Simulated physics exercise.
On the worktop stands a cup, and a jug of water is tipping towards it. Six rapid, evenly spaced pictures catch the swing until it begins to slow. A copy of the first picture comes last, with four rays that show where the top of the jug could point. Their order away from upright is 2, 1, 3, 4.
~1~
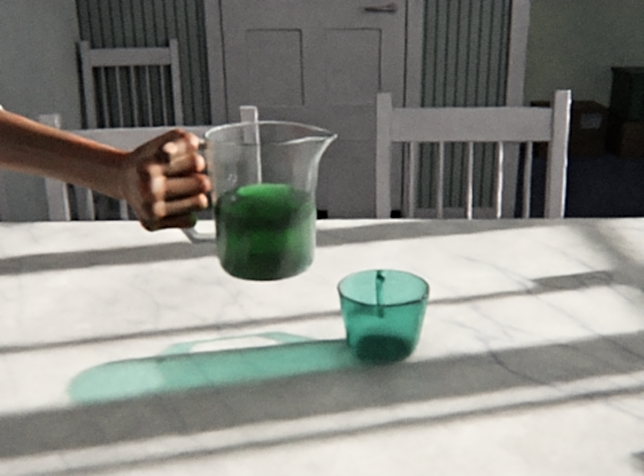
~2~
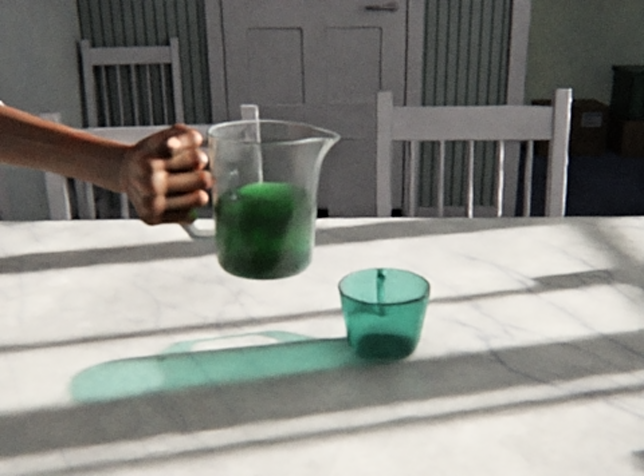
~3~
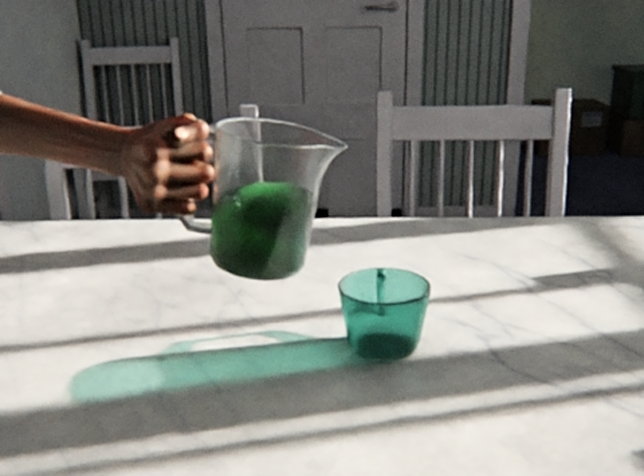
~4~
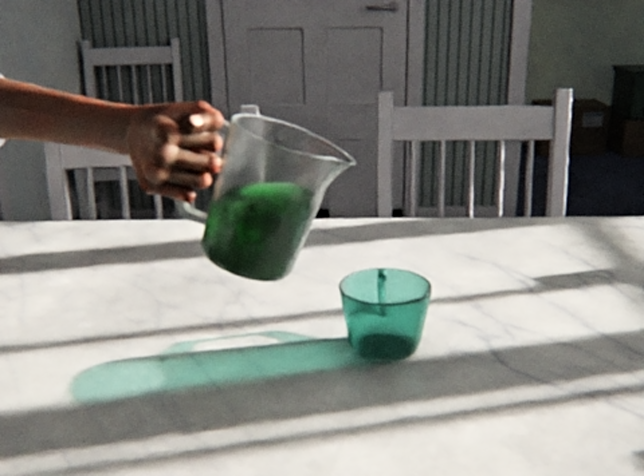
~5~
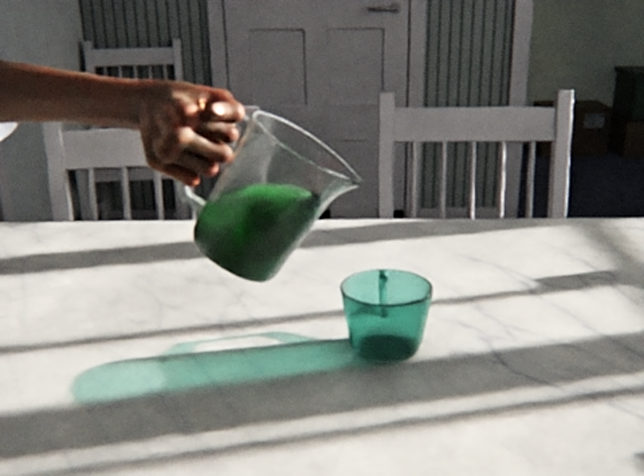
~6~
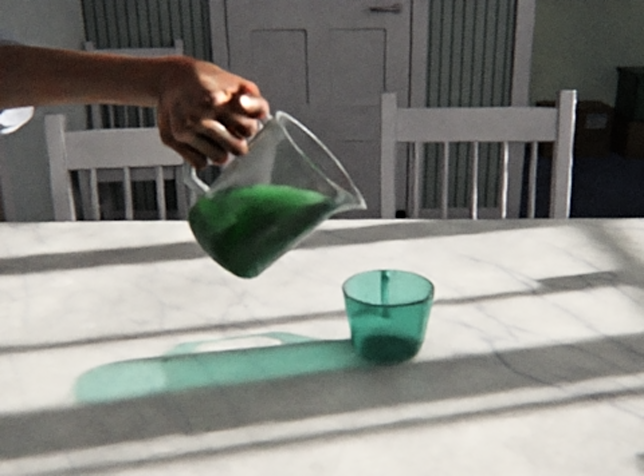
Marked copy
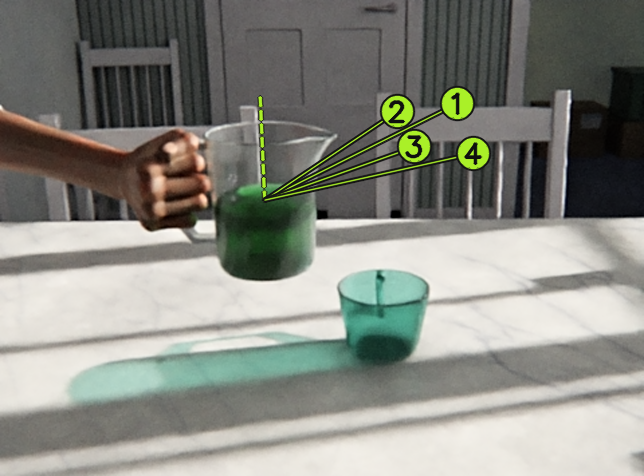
On a sunlit marble tabletop, a hand steadily tilts a clear jug of green liquid rightward near a small teal cup.
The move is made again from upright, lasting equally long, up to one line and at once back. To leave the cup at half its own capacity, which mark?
Tilt 3.
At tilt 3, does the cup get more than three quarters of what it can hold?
No.
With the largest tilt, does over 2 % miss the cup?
Yes.
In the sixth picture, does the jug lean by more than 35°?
Yes, it does.
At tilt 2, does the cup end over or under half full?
Under half.
On the marked copy, 1 at (442, 111); 2 at (383, 121); 3 at (398, 152); 4 at (457, 157).
With 1, the cup ends with about 33 % of what it can hold.
With 2, the cup ends with about 15 % of what it can hold.
With 3, the cup ends with about 54 % of what it can hold; 3 % of the water is spilt.
With 4, the cup ends with about 66 % of what it can hold; 11 % of the water is spilt.
